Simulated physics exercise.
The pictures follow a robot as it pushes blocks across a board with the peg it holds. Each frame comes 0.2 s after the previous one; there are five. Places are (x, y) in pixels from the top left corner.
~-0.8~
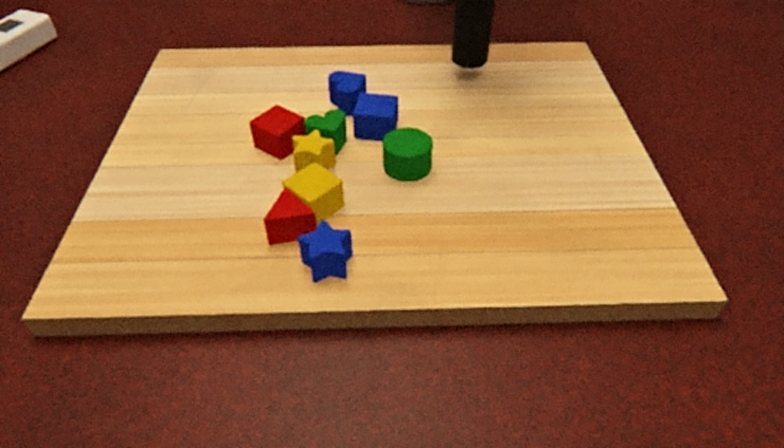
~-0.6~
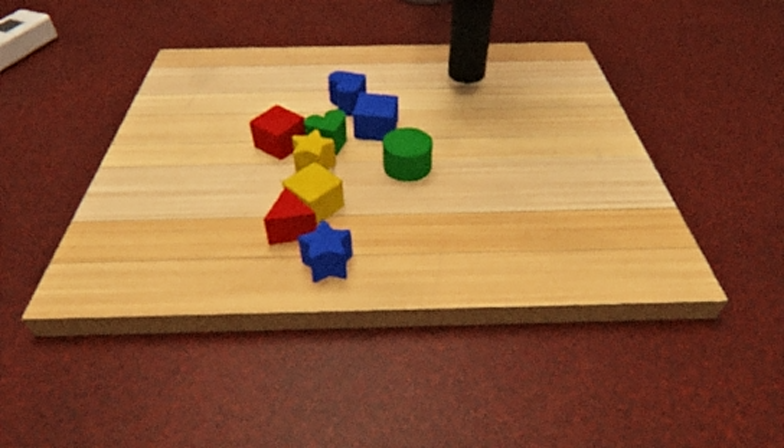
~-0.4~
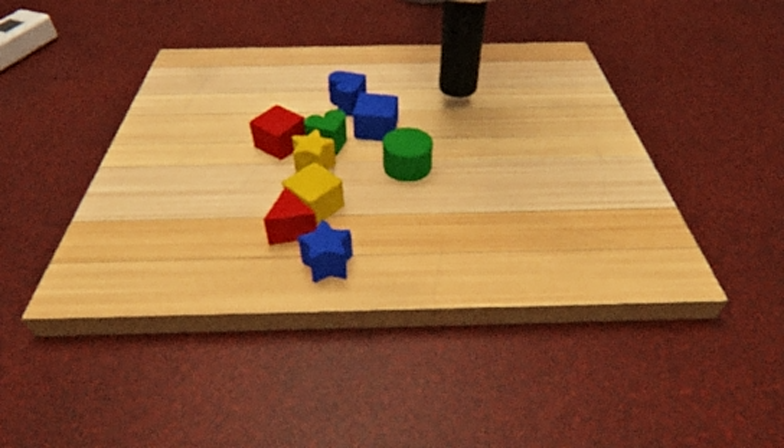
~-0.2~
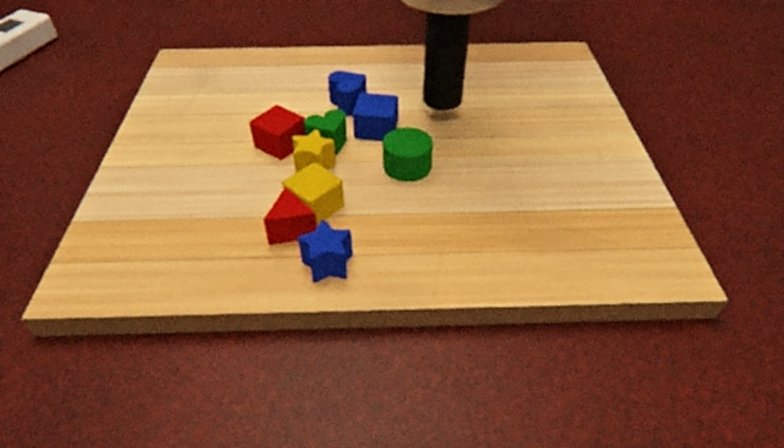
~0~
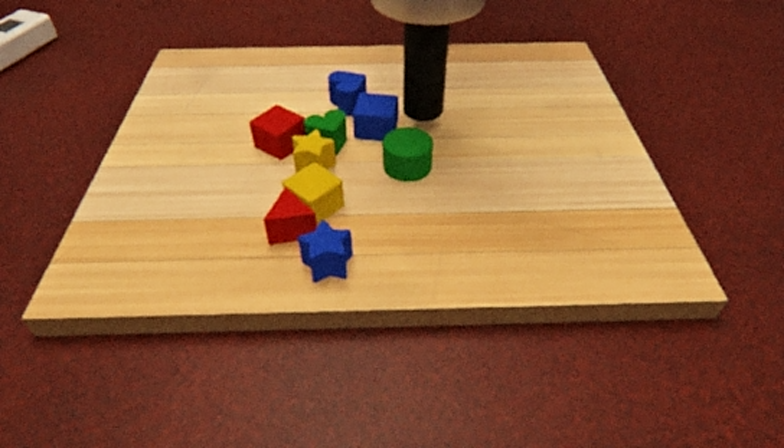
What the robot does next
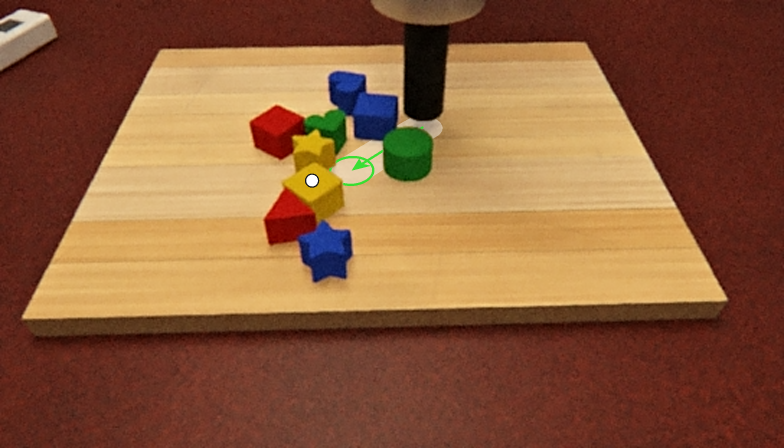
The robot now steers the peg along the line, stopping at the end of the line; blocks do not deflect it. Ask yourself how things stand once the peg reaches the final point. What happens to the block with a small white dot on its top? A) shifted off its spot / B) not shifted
B (not shifted)
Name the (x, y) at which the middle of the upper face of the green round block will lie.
It comes to (399, 157).
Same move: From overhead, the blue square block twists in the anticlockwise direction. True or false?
That is false.
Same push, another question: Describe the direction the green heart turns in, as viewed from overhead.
Viewed from overhead, the green heart winds up turned anticlockwise.
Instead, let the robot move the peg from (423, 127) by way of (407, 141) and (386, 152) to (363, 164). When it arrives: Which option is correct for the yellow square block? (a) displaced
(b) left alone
My answer is option b.
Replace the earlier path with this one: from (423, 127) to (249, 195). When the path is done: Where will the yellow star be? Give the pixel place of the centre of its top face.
The point I'd pick in the picture is (204, 183).
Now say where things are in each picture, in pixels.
Peg's lower end (469, 60); yellow star (311, 142); yellow square block (312, 181); green heart (326, 119); blue square block (376, 104); green round block (408, 141), in the first picture.
Peg (466, 74); blocks still, in the second picture.
Peg (458, 88); blocks still, in the third picture.
Peg (442, 100); blocks still, in the fourth picture.
Peg (423, 110); yellow star (311, 142); yellow square block (312, 181); green heart (326, 119); blue square block (376, 104); green round block (408, 141), in the fifth picture.
Drawn move, in a line from (423, 127) to (352, 171); the dot is on the yellow square block.
What follows on the original path. One third of the way, peg (400, 123); green heart (320, 119), turned 25° anticlockwise; blue square block (361, 106), turned 30° clockwise; green round block (407, 144).
Two thirds of the way, peg (375, 138); green heart (320, 119), turned 30° anticlockwise; blue square block (358, 106), turned 35° clockwise; green round block (400, 155).
At the end, peg (351, 153); yellow star (305, 143); yellow square block still; green heart (320, 119), turned 30° anticlockwise; blue square block (358, 106), turned 35° clockwise; green round block (399, 157).
